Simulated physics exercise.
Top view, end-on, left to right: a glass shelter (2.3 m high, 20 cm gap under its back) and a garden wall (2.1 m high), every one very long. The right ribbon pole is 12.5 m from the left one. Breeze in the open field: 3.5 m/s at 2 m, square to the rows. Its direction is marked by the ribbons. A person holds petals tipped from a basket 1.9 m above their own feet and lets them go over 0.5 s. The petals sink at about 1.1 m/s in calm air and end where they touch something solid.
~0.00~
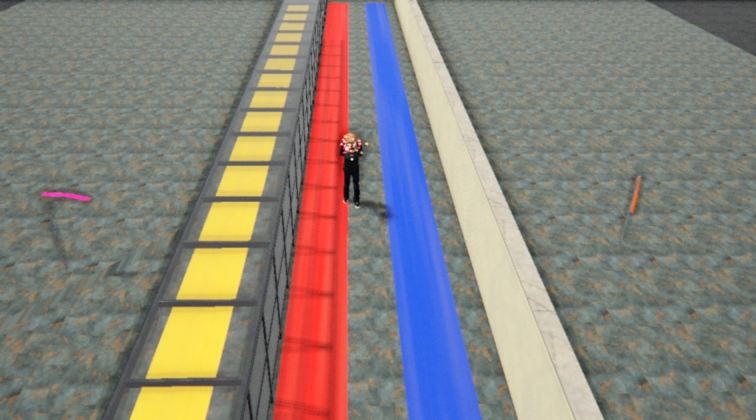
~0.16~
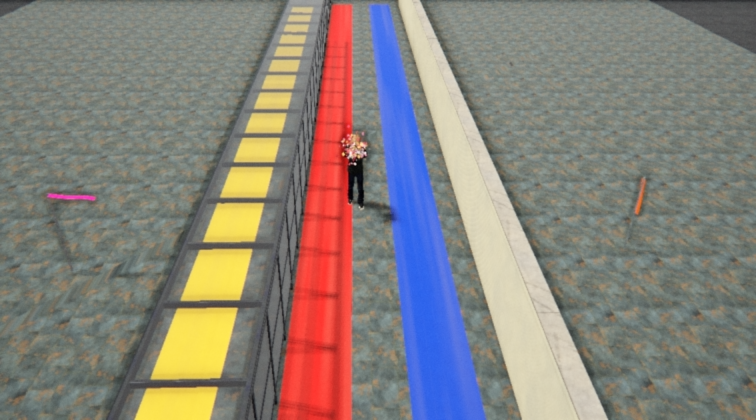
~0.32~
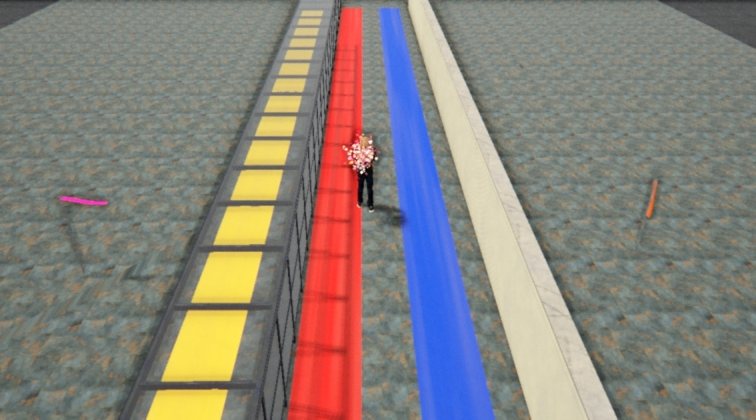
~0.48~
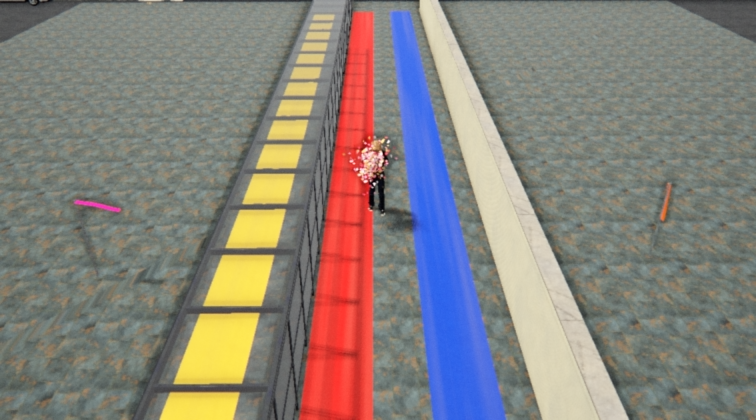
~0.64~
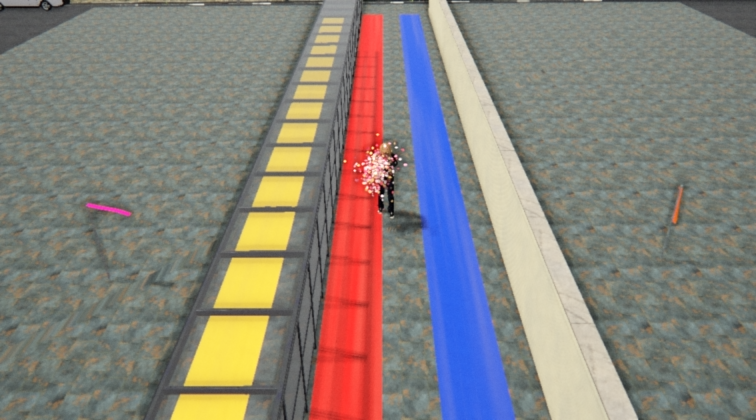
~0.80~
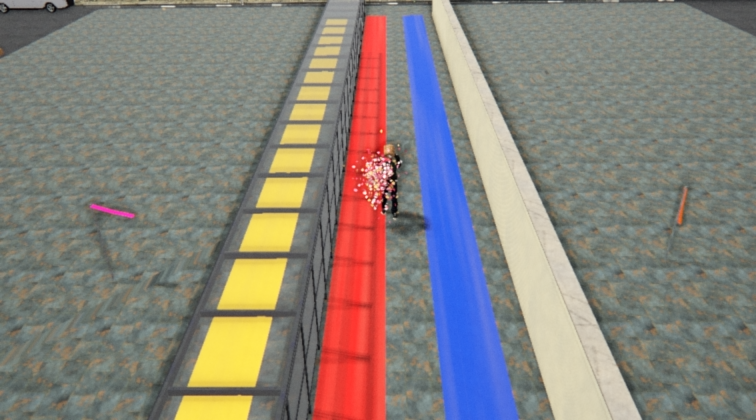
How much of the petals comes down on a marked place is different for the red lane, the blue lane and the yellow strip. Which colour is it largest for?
The red one gets the largest share.
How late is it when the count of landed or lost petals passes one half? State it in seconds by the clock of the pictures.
Roughly at 2.0 s.
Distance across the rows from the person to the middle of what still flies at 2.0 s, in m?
0.5 m.
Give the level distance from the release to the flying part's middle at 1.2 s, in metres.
It comes to roughly 0.5 m.
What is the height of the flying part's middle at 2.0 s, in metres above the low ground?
Somewhere near 0.4 metres, I'd say.
After 1.2 s, 97 % is in the air or yet to come; 1 % lies on the red lane, 0 % on the yellow strip and 0 % on the blue lane; the middle of what still flies is 0.9 m above the low ground, near (374, 196).
After 2.0 s, 41 % is in the air or yet to come; 25 % lies on the red lane, 0 % on the yellow strip and 0 % on the blue lane; the middle of what still flies is 0.4 m above the low ground, near (372, 212).
After 3.5 s, 2 % is in the air or yet to come; 43 % lies on the red lane, 0 % on the yellow strip and 2 % on the blue lane.
After 8.0 s, 0 % is in the air or yet to come; 44 % lies on the red lane, 0 % on the yellow strip and 2 % on the blue lane.
After 45.0 s, 0 % is in the air or yet to come; 44 % lies on the red lane, 0 % on the yellow strip and 2 % on the blue lane.
